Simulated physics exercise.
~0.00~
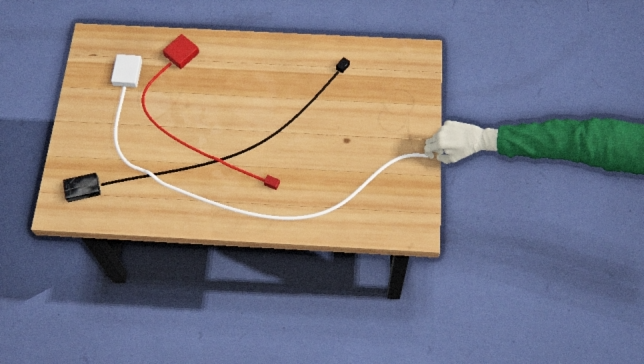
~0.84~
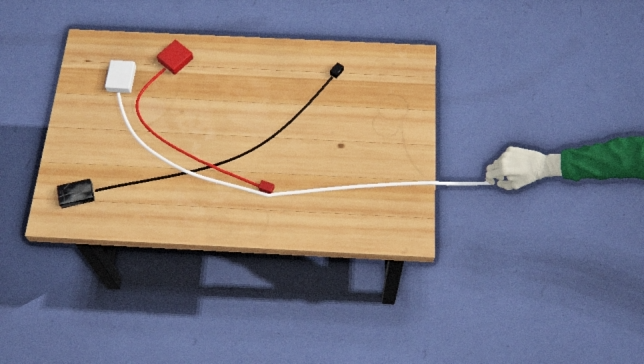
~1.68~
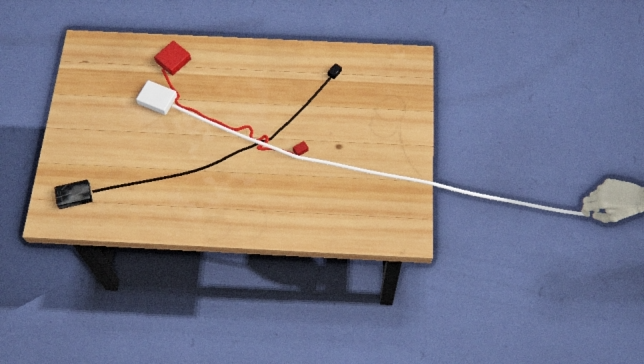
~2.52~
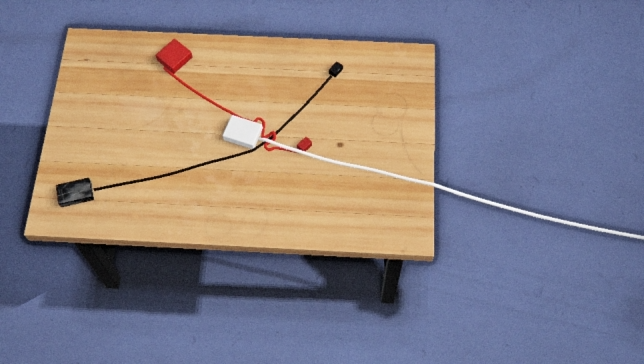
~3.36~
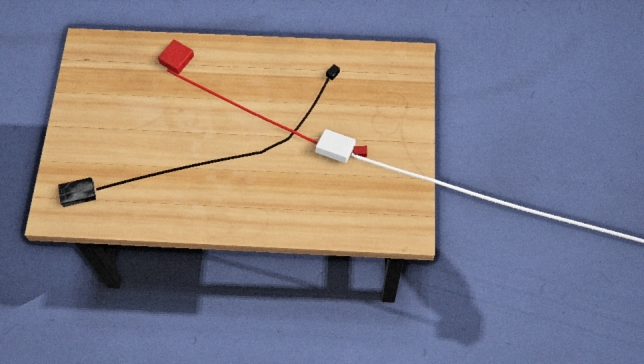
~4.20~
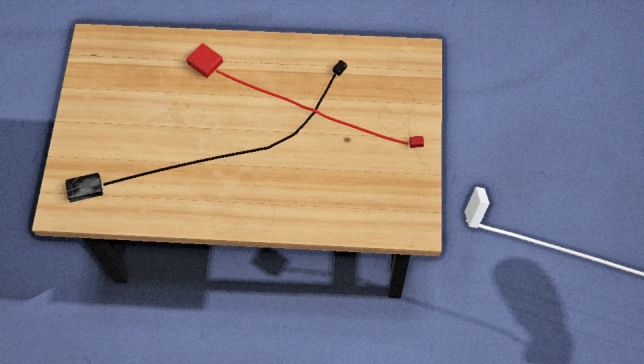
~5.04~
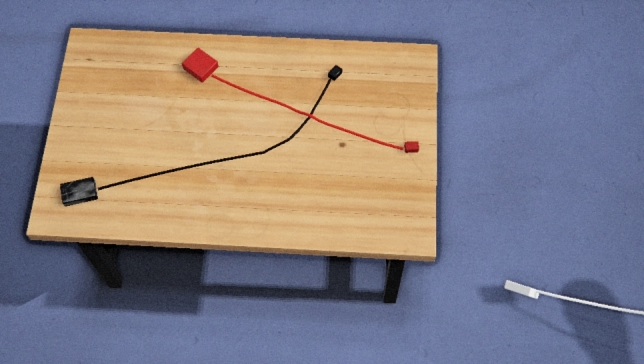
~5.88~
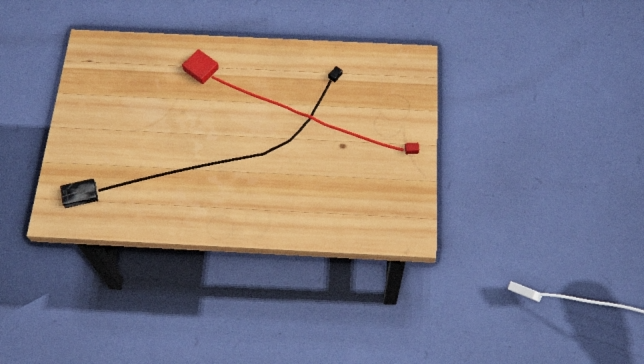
The clip opens on a wooden table where white, red and black leads with block chargers lie across one another, a gloved hand in a green sleeve gripping the white lead at the right edge. The hand pulls the white lead rightwards and slightly towards the near side, then passes out of view. The white charger slides across the table, and the red lead is dragged along, its small plug shifting right. The white charger leaves the right edge and drops, while the red charger shifts slightly. Finally, the white charger lies beyond the table at lower right, with the red and black leads still crossed on top.
